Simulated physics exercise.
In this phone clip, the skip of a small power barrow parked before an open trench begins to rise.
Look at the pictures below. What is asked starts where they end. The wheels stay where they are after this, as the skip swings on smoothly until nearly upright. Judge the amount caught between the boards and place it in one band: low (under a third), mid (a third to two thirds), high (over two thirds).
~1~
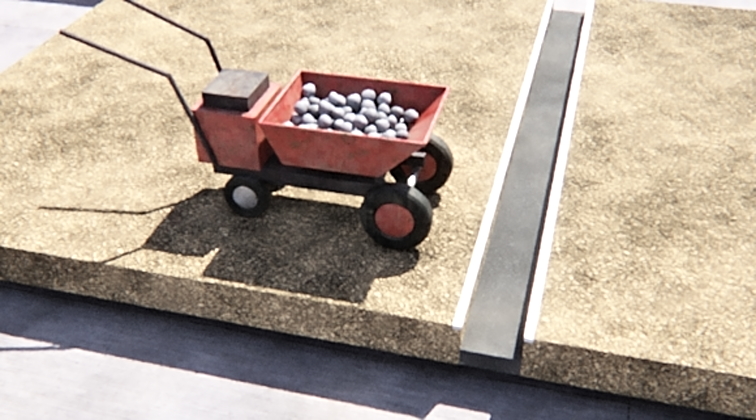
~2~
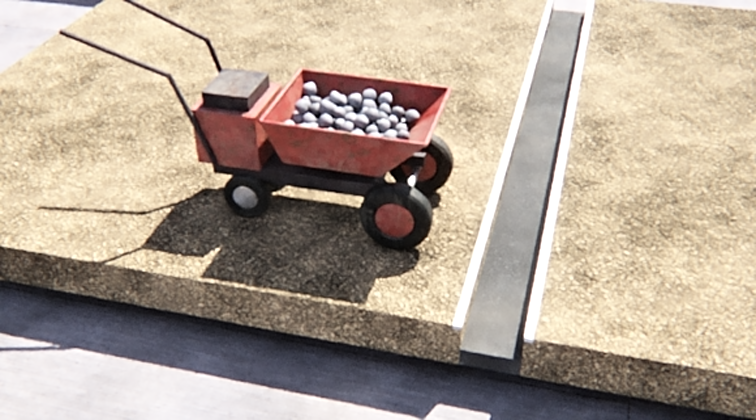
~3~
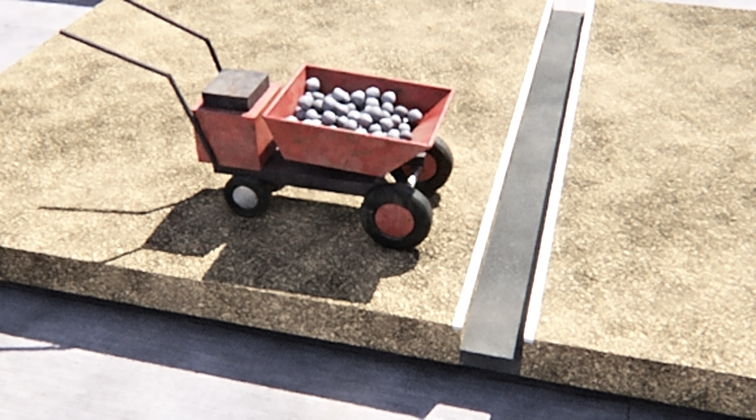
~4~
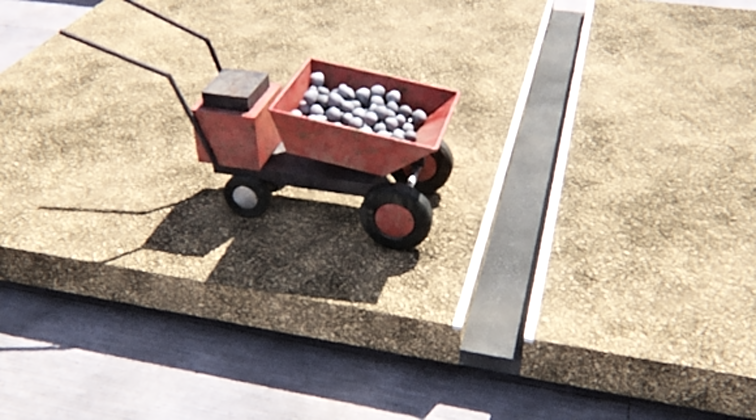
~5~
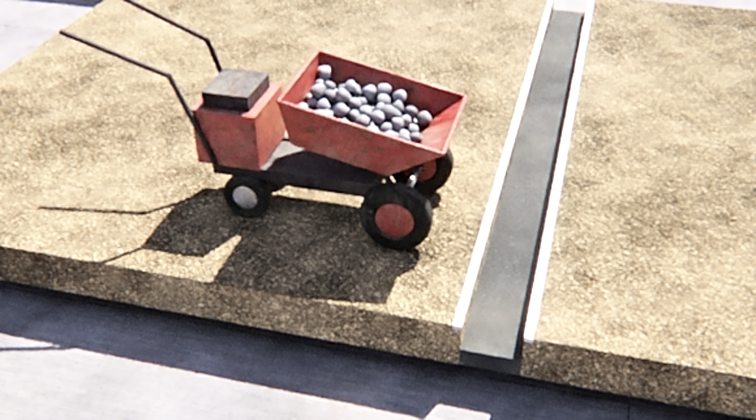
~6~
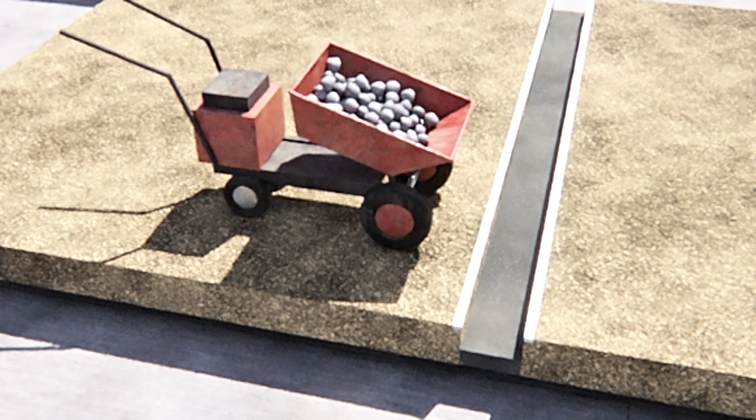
High.
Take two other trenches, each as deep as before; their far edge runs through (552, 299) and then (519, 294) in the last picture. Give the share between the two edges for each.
I'd say some 100 in a hundred, followed by 50 in a hundred.
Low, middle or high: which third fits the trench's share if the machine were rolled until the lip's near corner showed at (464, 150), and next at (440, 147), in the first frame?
At the first place under a third, at the second one to two thirds.
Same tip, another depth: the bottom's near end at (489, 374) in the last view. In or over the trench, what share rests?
Estimated share: Approx. 90 %.
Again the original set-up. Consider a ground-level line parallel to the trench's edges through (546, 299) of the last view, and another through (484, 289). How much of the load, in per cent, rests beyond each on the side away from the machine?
Around 20 per cent for the first, around 90 per cent for the second.
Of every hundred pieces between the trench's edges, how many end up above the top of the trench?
Estimate: Around 10 %.
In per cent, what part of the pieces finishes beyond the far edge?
My estimate is around 20 percent.
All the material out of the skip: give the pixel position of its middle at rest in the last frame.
Last view, resting centre - approx. (524, 243).
Shortly afterwards, skip tipped steeply; the whole lot in the skip.
Next, skip tipped right over; near a third in the skip; near half in or heaped over the trench; a little beyond it; only a few falling.
Some moments later, skip tipped right over; the bulk in or heaped over the trench; near a quarter beyond it.
In the end, skip tipped right over; the bulk in or heaped over the trench; near a quarter beyond it.
